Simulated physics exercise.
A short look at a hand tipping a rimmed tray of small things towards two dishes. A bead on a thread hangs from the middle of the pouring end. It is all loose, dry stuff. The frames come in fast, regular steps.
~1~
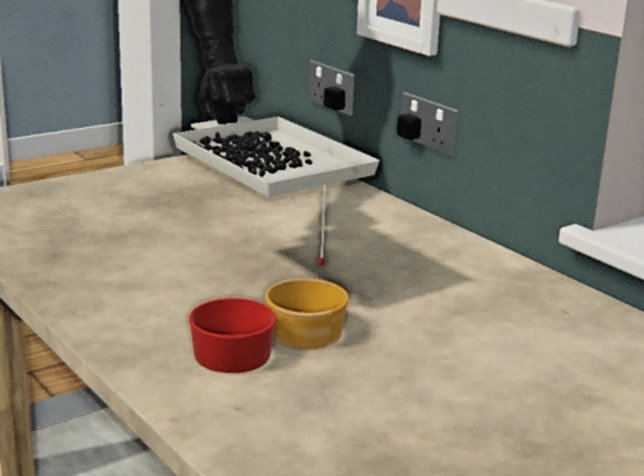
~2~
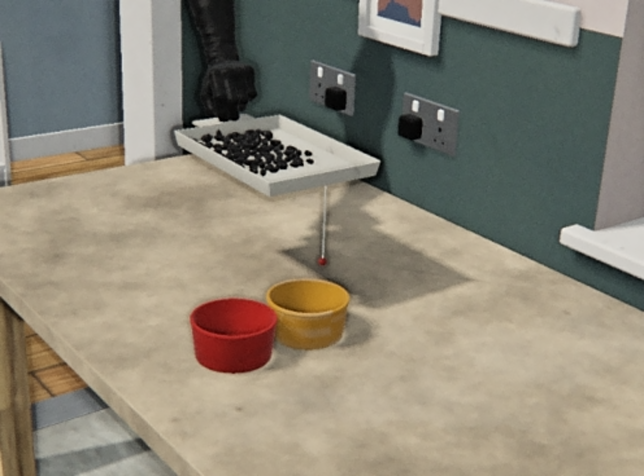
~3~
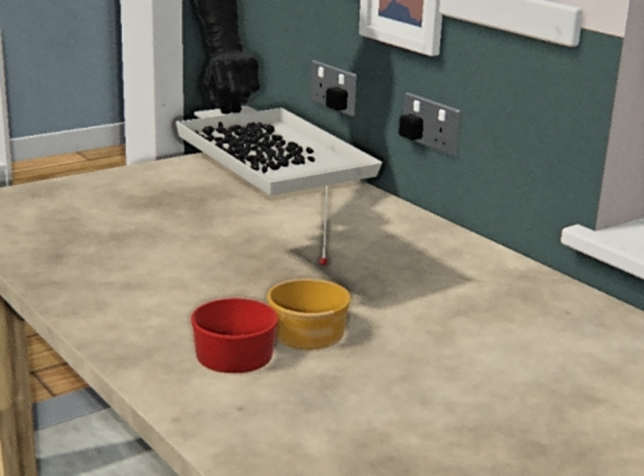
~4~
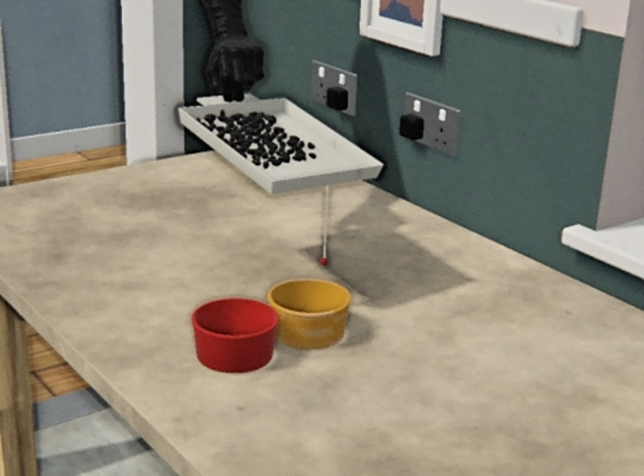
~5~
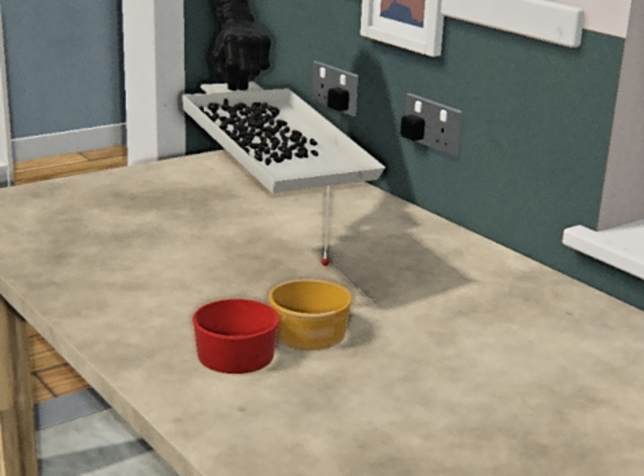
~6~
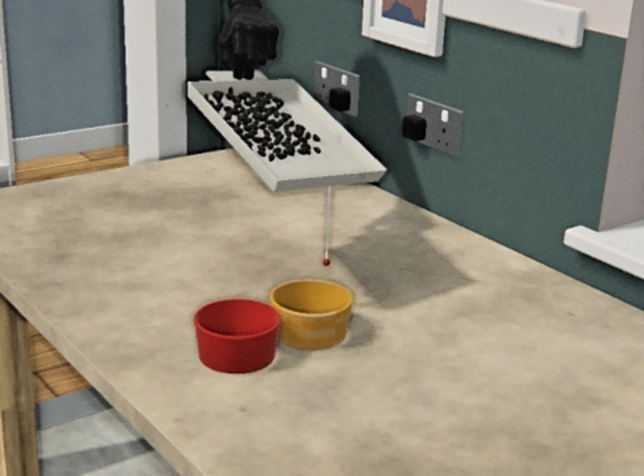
On a mottled beige tabletop against a green wall, a black-gloved hand gradually raises the far end of a pale tray of black beans, tilting it towards the red and yellow dishes, while a red bead hangs beneath its near end.
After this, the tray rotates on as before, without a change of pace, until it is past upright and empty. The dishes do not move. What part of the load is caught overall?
They take under half between them.
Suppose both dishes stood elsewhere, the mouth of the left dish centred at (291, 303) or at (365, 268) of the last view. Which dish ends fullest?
In turn: The right one; left.
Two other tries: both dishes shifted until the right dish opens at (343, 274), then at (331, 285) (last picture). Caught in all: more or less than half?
First under half, then the smaller part.
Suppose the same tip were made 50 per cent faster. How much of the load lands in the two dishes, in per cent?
It comes to 10 per cent or so.
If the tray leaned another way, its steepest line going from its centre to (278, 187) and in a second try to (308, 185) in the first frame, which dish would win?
In turn: The dish on the right; the dish on the right.
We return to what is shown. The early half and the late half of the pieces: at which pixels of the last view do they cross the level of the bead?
Around (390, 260) and then (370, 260).
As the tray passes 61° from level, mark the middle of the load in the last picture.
Roughly at (346, 166).
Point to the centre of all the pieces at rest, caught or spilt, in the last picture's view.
Roughly at (397, 310).
Shortly afterwards, tray tipped steeply; the bulk on the tray; a little in the air.
Next, tray tipped right over; near two thirds on the tray; near a quarter outside both; a little in the air.
Some moments later, tray tipped past a quarter turn; a little in the right dish; all but a few outside both.
In the end, tray tipped past a quarter turn; none at all in the left dish; a little in the right dish; all but a few outside both.
